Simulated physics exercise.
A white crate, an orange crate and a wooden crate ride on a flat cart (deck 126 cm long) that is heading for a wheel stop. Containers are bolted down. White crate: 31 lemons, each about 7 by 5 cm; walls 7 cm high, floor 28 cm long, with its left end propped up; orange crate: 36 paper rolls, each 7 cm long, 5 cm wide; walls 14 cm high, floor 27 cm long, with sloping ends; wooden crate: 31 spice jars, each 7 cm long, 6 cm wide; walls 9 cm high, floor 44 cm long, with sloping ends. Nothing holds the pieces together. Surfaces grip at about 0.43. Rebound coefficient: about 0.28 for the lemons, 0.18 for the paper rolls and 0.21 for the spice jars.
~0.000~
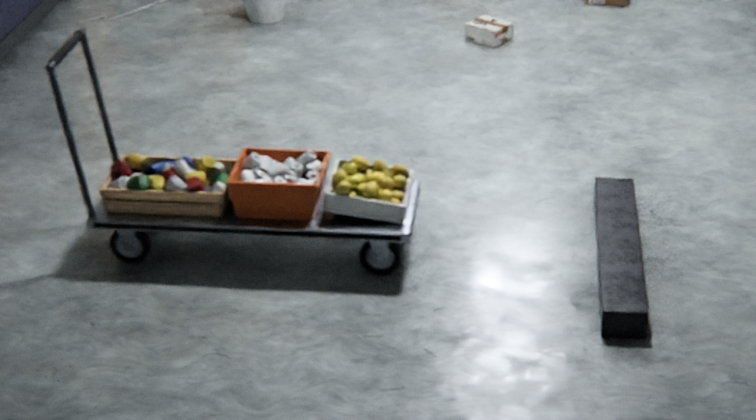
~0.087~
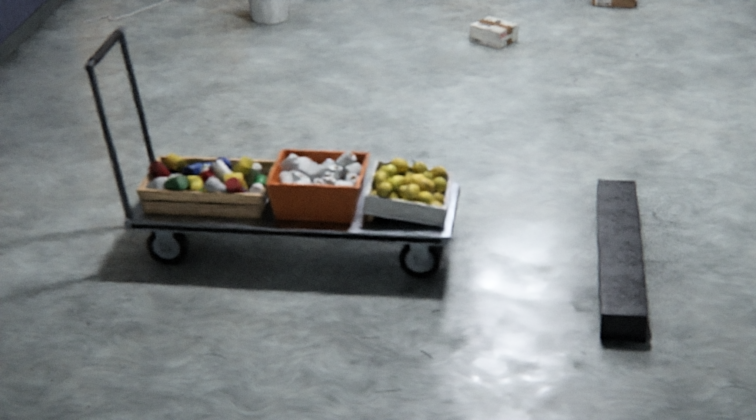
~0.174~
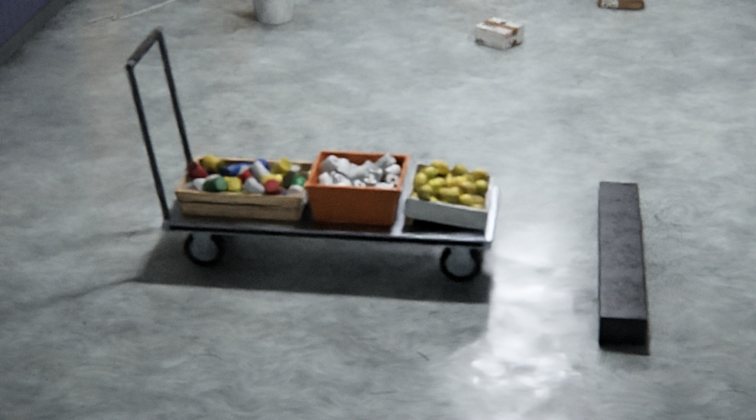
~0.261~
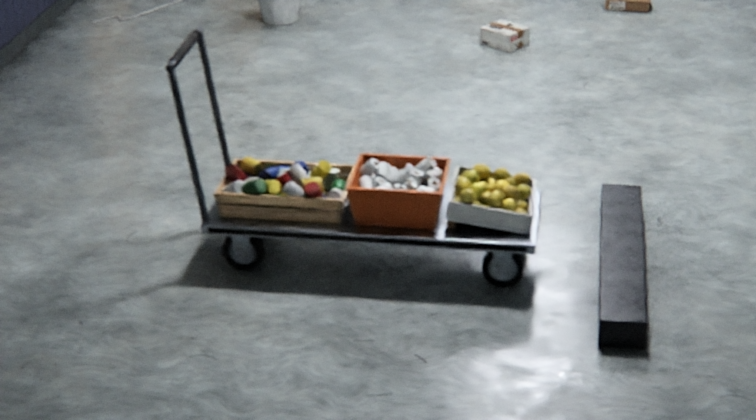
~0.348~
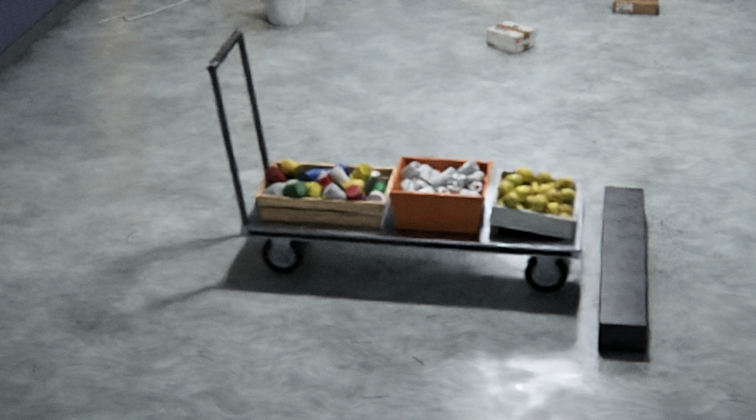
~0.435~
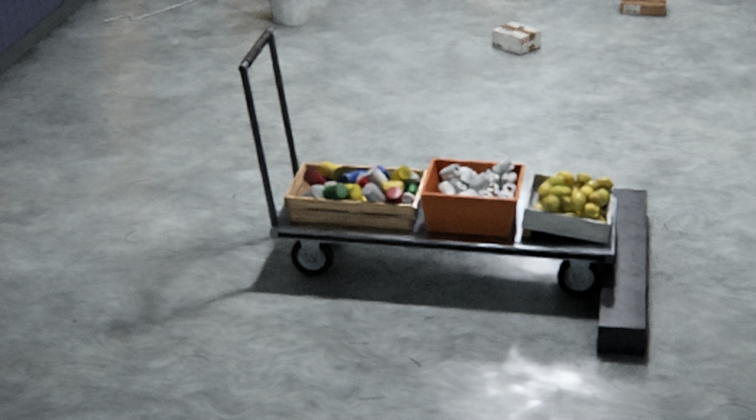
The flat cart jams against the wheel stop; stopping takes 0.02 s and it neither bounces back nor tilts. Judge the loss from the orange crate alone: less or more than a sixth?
It sheds less than a sixth of them.
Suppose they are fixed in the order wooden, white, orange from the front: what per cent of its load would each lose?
In that case white crate 30, orange crate 0, wooden crate 10 per cent.
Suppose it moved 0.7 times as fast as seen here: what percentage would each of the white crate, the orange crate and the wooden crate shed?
Then white crate 20, orange crate 0, wooden crate 0 per cent.
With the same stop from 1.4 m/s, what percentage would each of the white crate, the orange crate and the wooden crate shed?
In that case white crate 20, orange crate 0, wooden crate 0 per cent.
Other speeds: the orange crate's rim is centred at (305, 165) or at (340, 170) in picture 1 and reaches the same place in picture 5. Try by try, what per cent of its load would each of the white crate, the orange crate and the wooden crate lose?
White crate 40 then 10, orange crate 0 then 0, wooden crate 0 then 0 per cent.
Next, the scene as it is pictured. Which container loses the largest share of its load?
The white crate.
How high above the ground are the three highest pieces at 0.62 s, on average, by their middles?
Roughly 40 cm.
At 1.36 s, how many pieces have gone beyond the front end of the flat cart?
Roughly 8.
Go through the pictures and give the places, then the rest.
In the first frame (each is followed by its nearest rim corner in this view; the camera moves round a little), orange crate, (316, 185); wooden crate, (221, 193); 76 cm short of the stop; none out.
In the second frame, orange crate, (356, 187); wooden crate, (260, 195); 60 cm short of the stop.
In the third frame, orange crate, (396, 189); wooden crate, (299, 197); 44 cm short of the stop.
In the fourth frame, orange crate, (439, 193); wooden crate, (340, 200); 28 cm short of the stop.
In the fifth frame, orange crate, (482, 197); wooden crate, (381, 203); 12 cm short of the stop.
In the sixth frame, orange crate, (515, 200); wooden crate, (413, 205); stopped; none out.
After 0.50 s, white crate 28 in, 3 out, orange crate 36 in, 0 out and wooden crate 31 in, 0 out.
After 0.62 s, white crate 24 in, 7 out, orange crate 35 in, 1 out and wooden crate 30 in, 1 out.
After 0.85 s, white crate 22 in, 9 out, orange crate 35 in, 1 out and wooden crate 30 in, 1 out.
When it is over (at 1.36 s), white crate 22 in, 9 out, orange crate 35 in, 1 out and wooden crate 29 in, 2 out. Asked share, 1 of 36, 3 per cent.
